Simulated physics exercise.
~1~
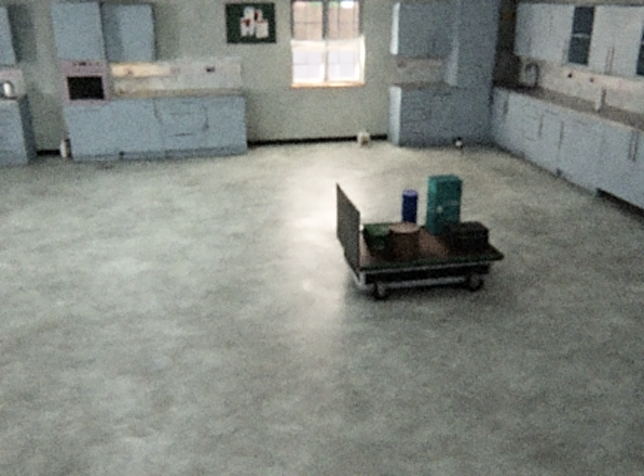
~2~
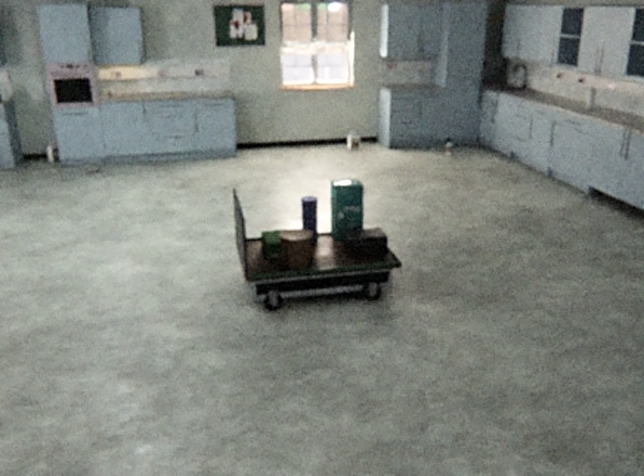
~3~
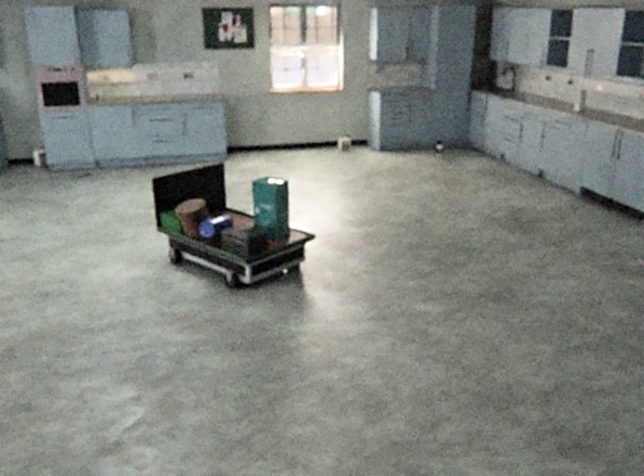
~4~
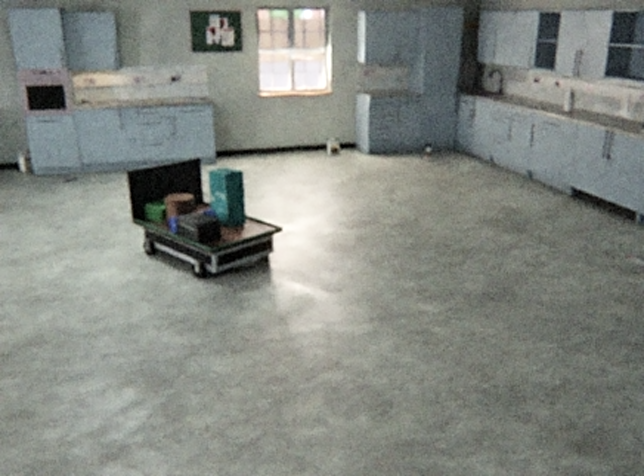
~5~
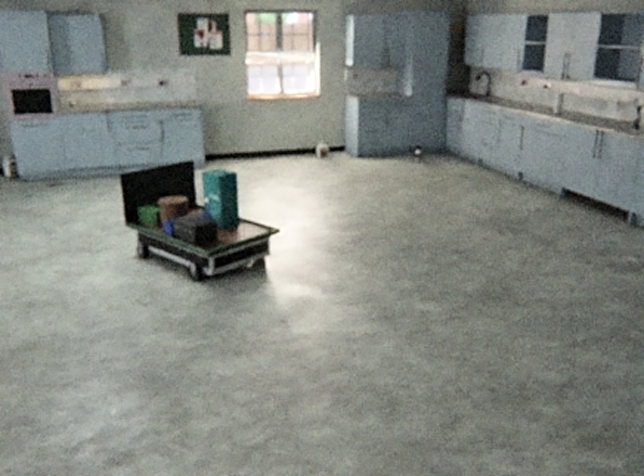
In the video, a flat cart carrying a blue canister, turquoise box, black toolbox, brown pail and green parcel rolls left across a kitchen floor, turning as it goes. The canister tips over among the other items, and the cart stops with everything still aboard and the turquoise box upright.
